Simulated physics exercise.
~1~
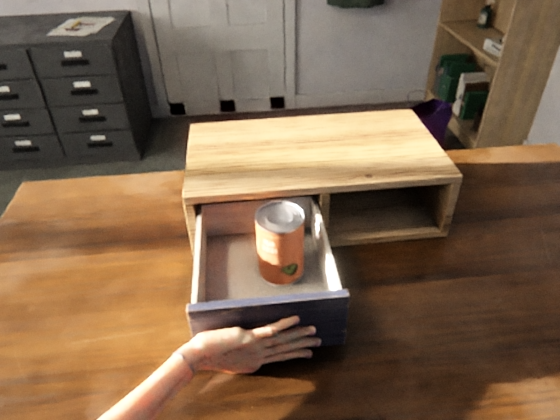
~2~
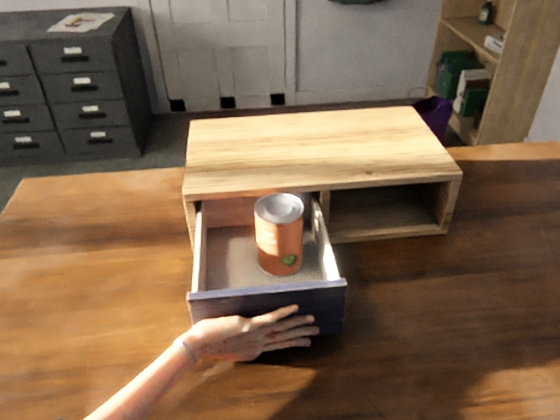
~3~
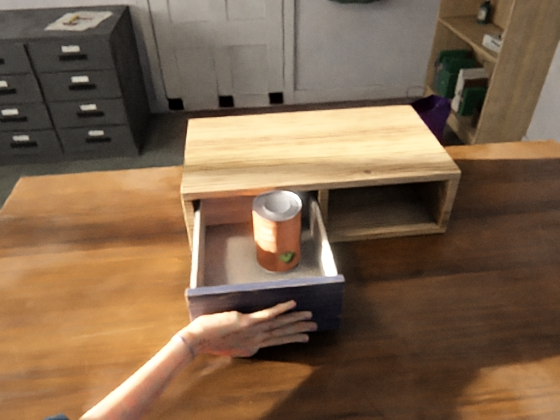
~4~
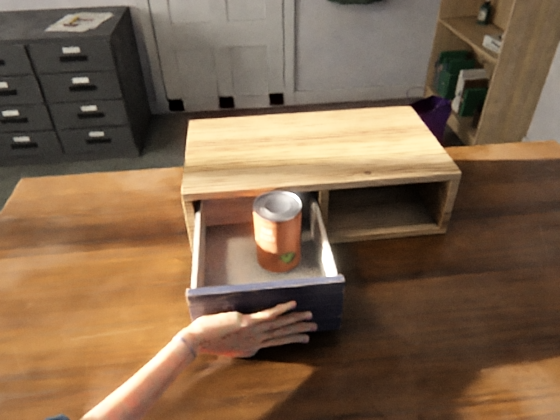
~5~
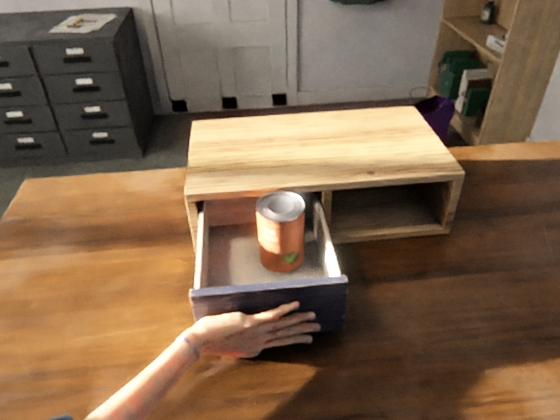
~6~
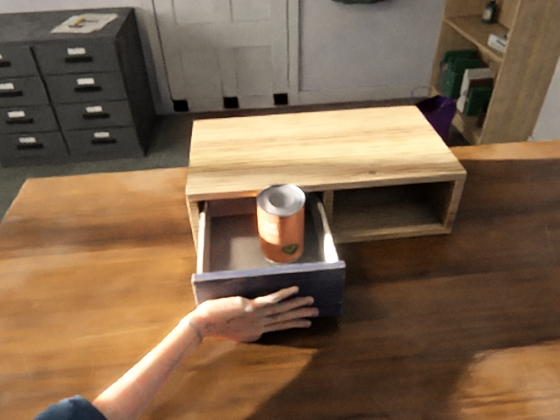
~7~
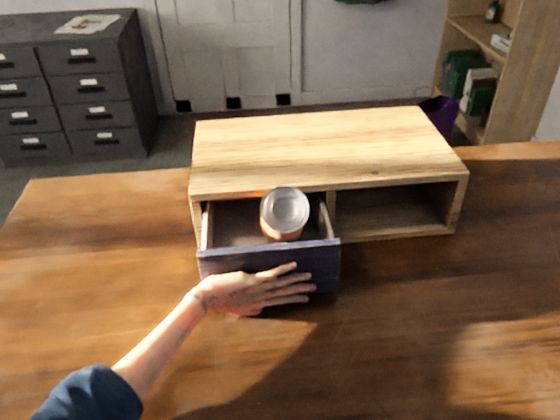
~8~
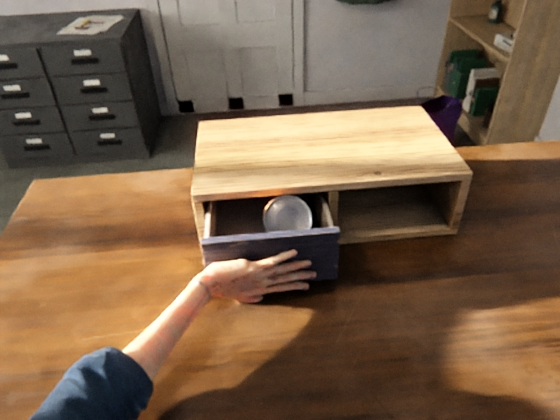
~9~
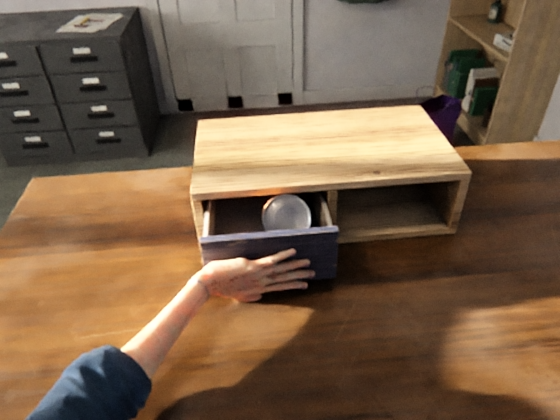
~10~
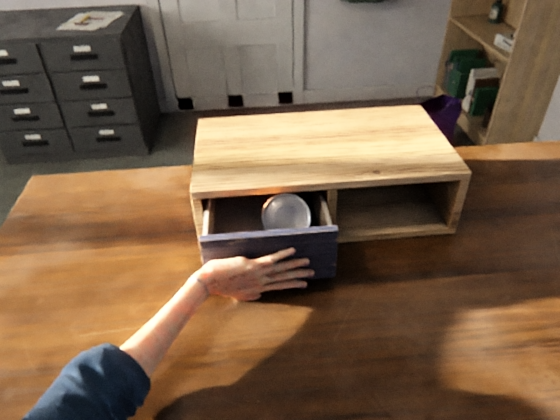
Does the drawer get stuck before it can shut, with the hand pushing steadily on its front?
Yes, the drawer slides part of the way in and then jams, staying partly open with the can leaning inside.
